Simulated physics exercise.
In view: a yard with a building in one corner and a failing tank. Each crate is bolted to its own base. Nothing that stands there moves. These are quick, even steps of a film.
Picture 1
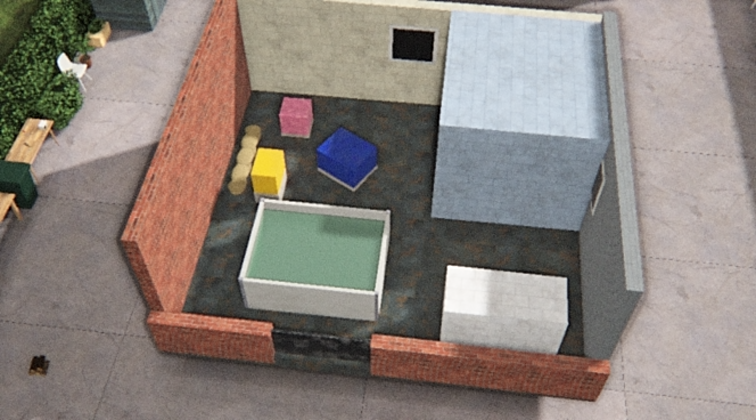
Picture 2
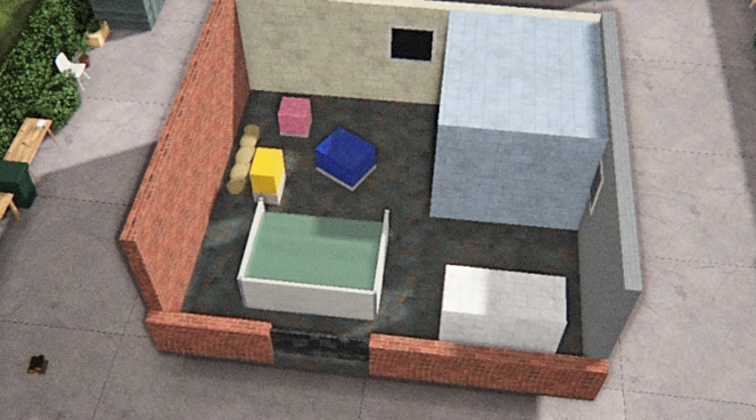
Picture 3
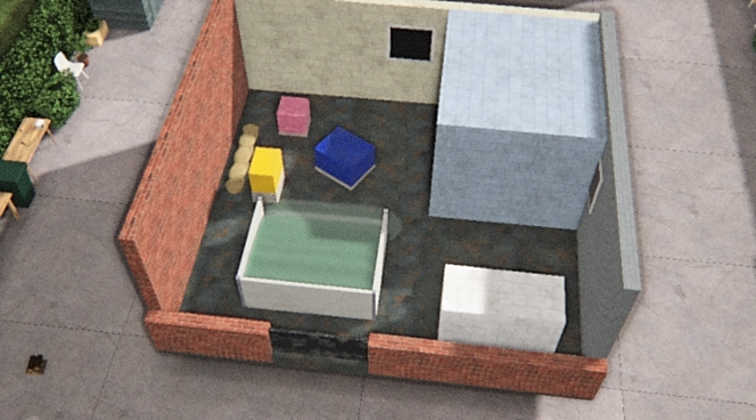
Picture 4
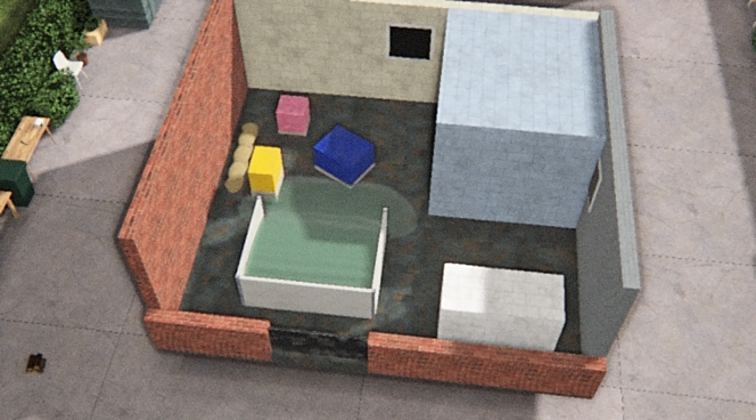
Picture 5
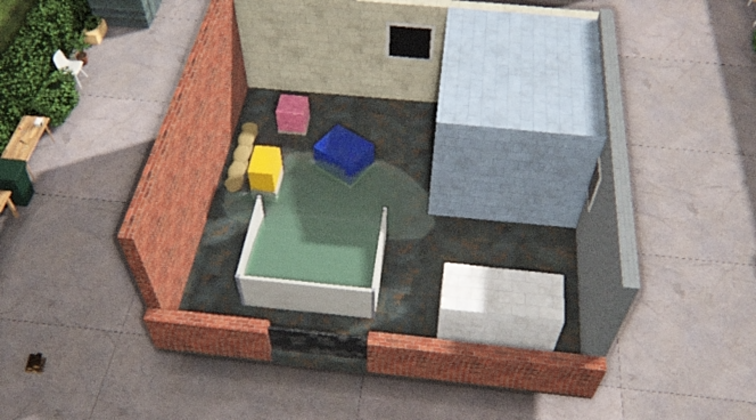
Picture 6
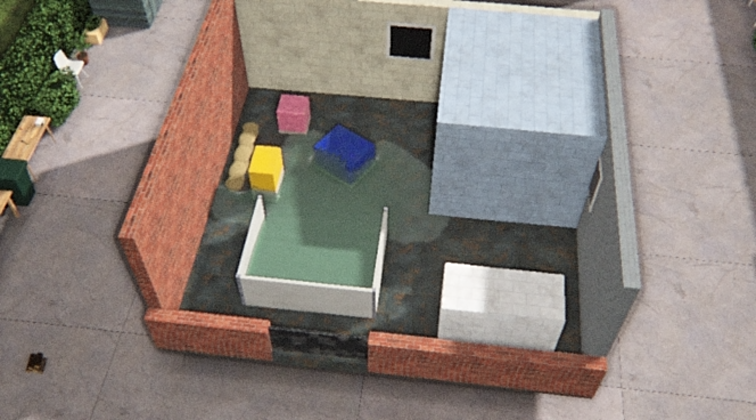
In a brick-walled yard with a big pale-blue block in one corner, the far side of a white tank gave way, and greenish water poured out and spread across the dark floor around the blue box.
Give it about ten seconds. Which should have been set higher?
The pink crate is soaked; the blue crate is soaked; the yellow crate is soaked.
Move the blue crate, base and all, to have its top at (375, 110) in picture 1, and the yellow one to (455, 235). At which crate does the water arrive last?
The crate marked yellow.
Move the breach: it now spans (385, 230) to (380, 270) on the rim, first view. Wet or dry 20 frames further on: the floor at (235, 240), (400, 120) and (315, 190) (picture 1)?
In turn: Dry, free of water, free of water.
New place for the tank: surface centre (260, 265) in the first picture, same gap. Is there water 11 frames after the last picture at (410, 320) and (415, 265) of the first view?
In that order: No water, dry.
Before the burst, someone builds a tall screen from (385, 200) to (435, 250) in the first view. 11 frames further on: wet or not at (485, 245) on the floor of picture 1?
Answer: No water.
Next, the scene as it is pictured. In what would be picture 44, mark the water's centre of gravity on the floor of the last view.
Close to (317, 196).
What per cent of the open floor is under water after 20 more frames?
Close to 70 %.
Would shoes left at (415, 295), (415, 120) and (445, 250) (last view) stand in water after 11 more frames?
In that order: Not flooded, covered, free of water.
A moment on, water covers 45 % of the floor; the pink crate water round its plinth, the blue crate water round its plinth, the yellow crate water round its plinth.
Next, water covers 55 % of the floor; the pink crate water round its plinth, the blue crate water round its plinth, the yellow crate water round its plinth.
Then, water covers 70 % of the floor; the pink crate water round its plinth, the blue crate water round its plinth, the yellow crate water round its plinth.
Later, water covers 90 % of the floor; the pink crate water round its plinth, the blue crate water round its plinth, the yellow crate water round its plinth.
In the end, water covers 100 % of the floor; the pink crate was topped, the blue crate was topped, the yellow crate was topped.
